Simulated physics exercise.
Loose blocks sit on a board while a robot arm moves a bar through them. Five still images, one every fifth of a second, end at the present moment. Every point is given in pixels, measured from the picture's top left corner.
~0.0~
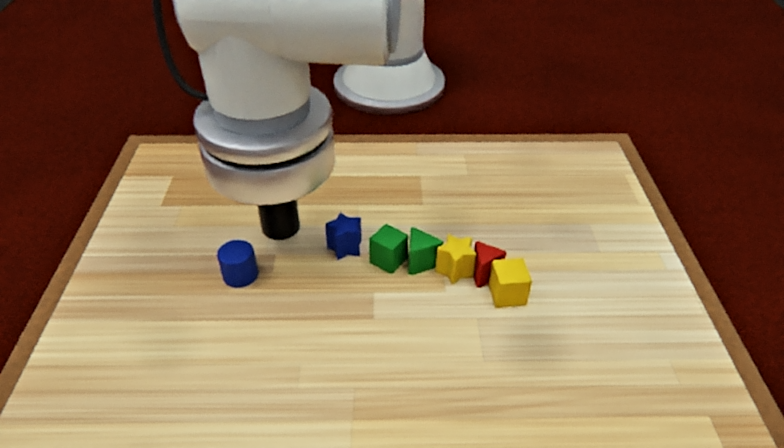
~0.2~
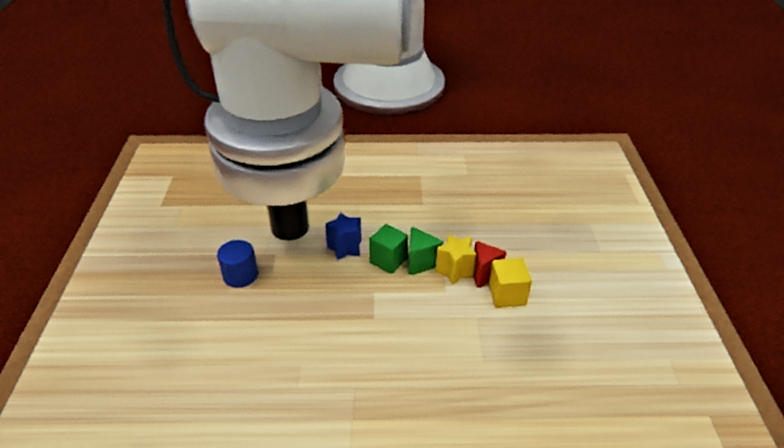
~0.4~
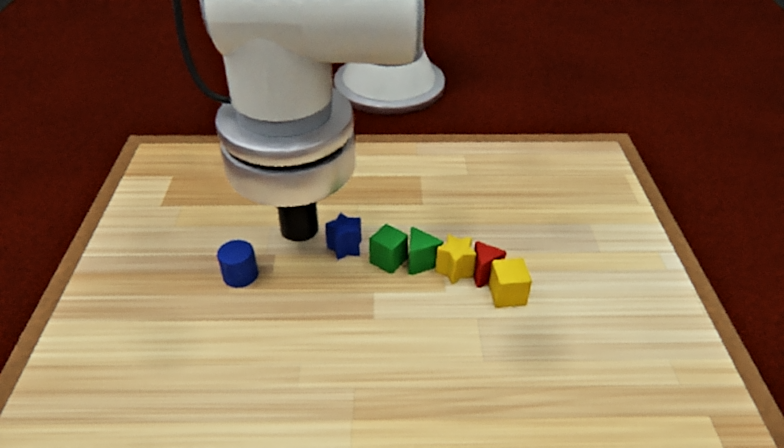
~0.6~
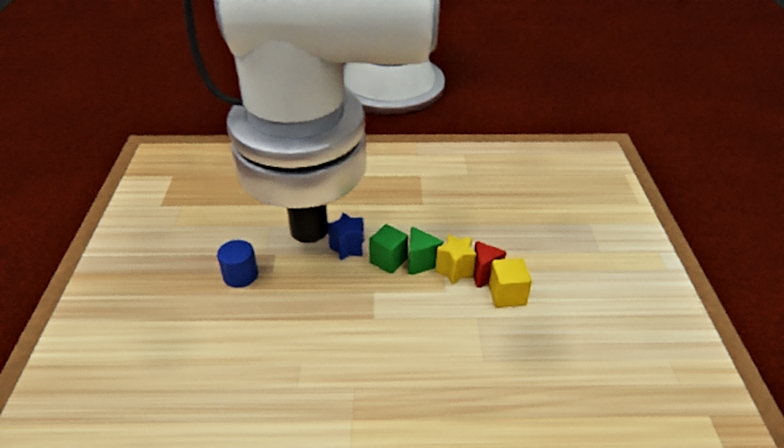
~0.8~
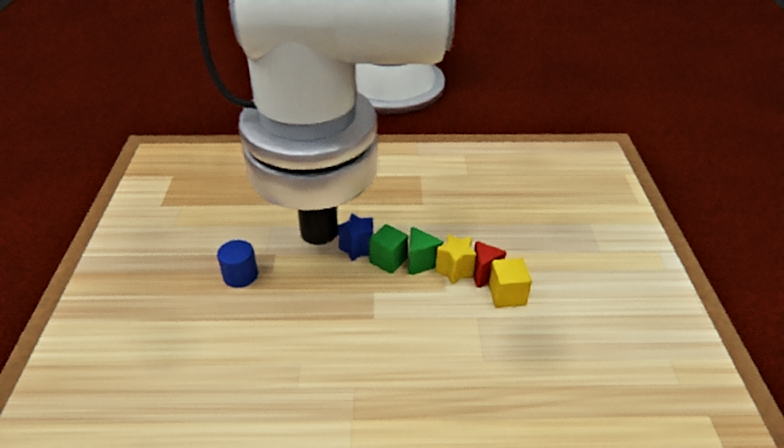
A robot arm slid its black bar slowly to the right across a wooden board and nudged the blue star up to the green block, while the other colored blocks stayed put.
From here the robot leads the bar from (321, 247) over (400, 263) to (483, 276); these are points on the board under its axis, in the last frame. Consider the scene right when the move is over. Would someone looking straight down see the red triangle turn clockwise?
Answer: Yes.
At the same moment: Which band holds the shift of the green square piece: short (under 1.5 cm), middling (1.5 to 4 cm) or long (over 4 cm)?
Shift of over 4 cm.
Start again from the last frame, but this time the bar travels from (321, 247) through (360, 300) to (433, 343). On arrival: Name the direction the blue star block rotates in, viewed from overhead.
From overhead, anticlockwise.
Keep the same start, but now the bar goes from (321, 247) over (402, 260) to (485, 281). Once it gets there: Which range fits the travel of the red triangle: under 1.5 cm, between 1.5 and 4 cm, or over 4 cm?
Final distance: More than 4 cm.
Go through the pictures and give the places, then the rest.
In the first frame, tip of the bar at (281, 228), middles of tops, blue star block at (344, 223), green square piece at (389, 236), green triangle at (422, 239), yellow star block at (458, 246), red triangle at (488, 251).
In the second frame, bar at (290, 228), nothing pushed.
In the third frame, bar at (300, 229), nothing pushed.
In the fourth frame, bar at (310, 230), blue star block at (347, 224).
In the fifth frame, bar at (320, 232), blue star block at (357, 224), green square piece at (389, 236), green triangle at (422, 239), yellow star block at (458, 246), red triangle at (488, 251).
On the path given first. One third of the way, bar at (373, 243); blue star block at (404, 242), turned 60° clockwise; green square piece at (425, 260), turned 70° anticlockwise; green triangle at (437, 238), turned 30° anticlockwise; yellow star block at (467, 246); red triangle at (495, 252).
Two thirds of the way, bar at (429, 253); blue star block at (464, 243), turned 40° clockwise; green square piece at (441, 270), turned 50° anticlockwise; green triangle at (478, 223), turned 15° anticlockwise; yellow star block at (495, 243), turned 35° clockwise; red triangle at (520, 254), turned 30° clockwise.
At the end, bar at (486, 261); blue star block at (516, 242), turned 15° clockwise; green square piece at (445, 272), turned 30° anticlockwise; green triangle at (498, 220), turned 95° anticlockwise; yellow star block at (547, 240), turned 65° clockwise; red triangle at (562, 259), turned 55° clockwise.
